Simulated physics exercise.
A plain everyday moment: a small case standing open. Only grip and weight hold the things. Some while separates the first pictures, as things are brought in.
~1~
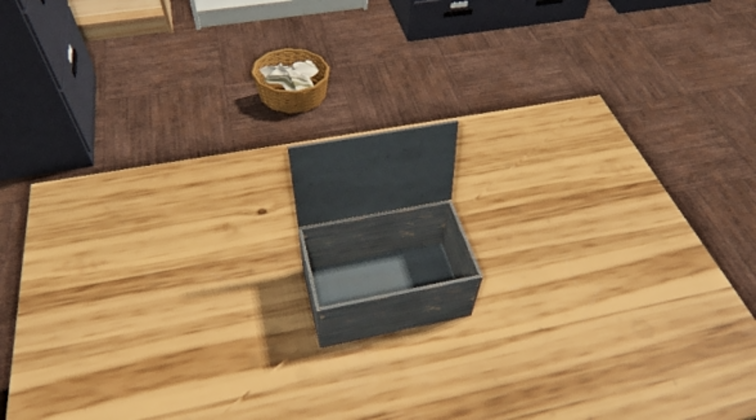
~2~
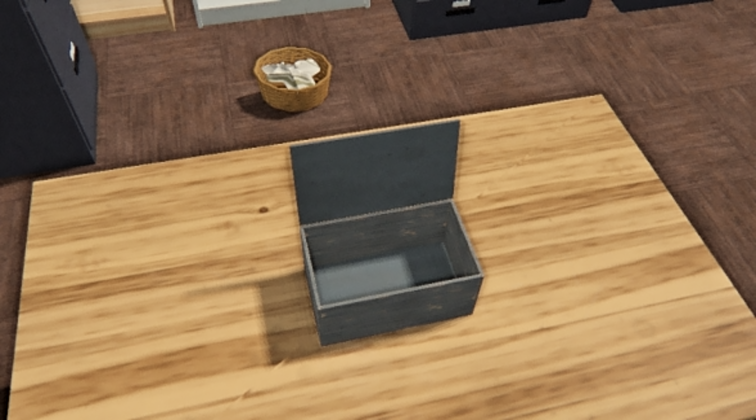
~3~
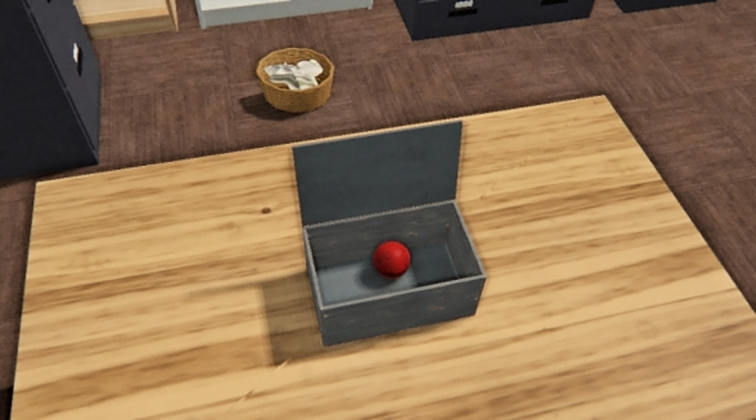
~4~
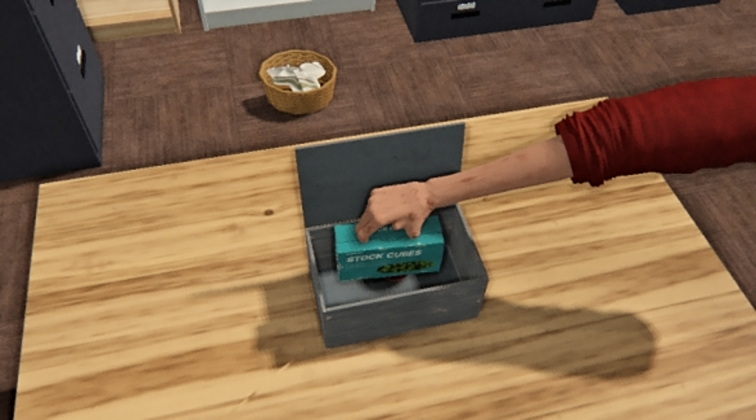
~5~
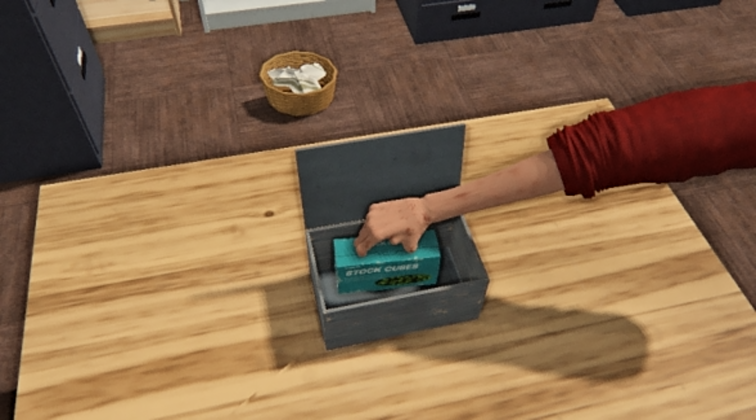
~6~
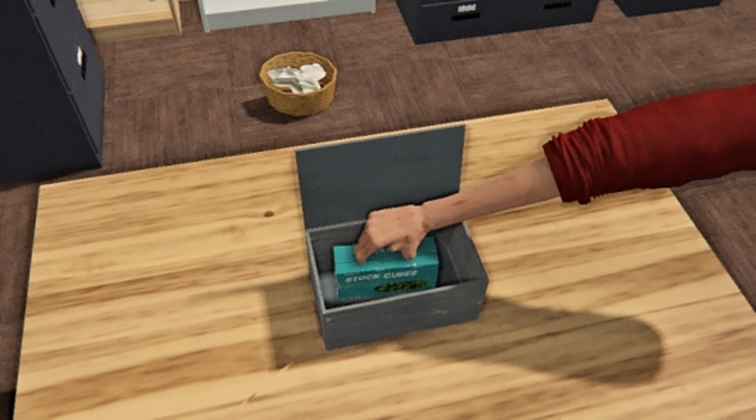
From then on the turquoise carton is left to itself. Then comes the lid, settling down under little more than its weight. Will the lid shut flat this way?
Yes.
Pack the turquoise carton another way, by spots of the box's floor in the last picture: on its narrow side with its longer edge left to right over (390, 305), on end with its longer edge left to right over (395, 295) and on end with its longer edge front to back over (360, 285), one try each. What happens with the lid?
So: First shut tight, second open, third open.
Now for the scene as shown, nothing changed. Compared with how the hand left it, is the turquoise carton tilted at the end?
Simply put, it remains unturned.
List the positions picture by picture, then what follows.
In the first frame, the last thing is not in view yet.
In the second frame, the last thing is not in view yet.
In the third frame, the last thing is not in view yet; red ball (392, 260).
In the fourth frame, still above its spot; turquoise carton (388, 249).
In the fifth frame, still above its spot; turquoise carton (386, 262).
In the sixth frame, in place under the hand; turquoise carton (385, 269).
Then, 1.20 s after the last picture, lid starting down; turquoise carton slid a little near (387, 296); red ball rolled a little.
Then, 1.80 s after the last picture, lid 37° above the rim; turquoise carton slid a little near (387, 296); red ball rolled a little.
At rest, lid shut; moved from the start, turquoise carton; red ball in place. Seen from the same camera at the end, turquoise carton near (387, 296).
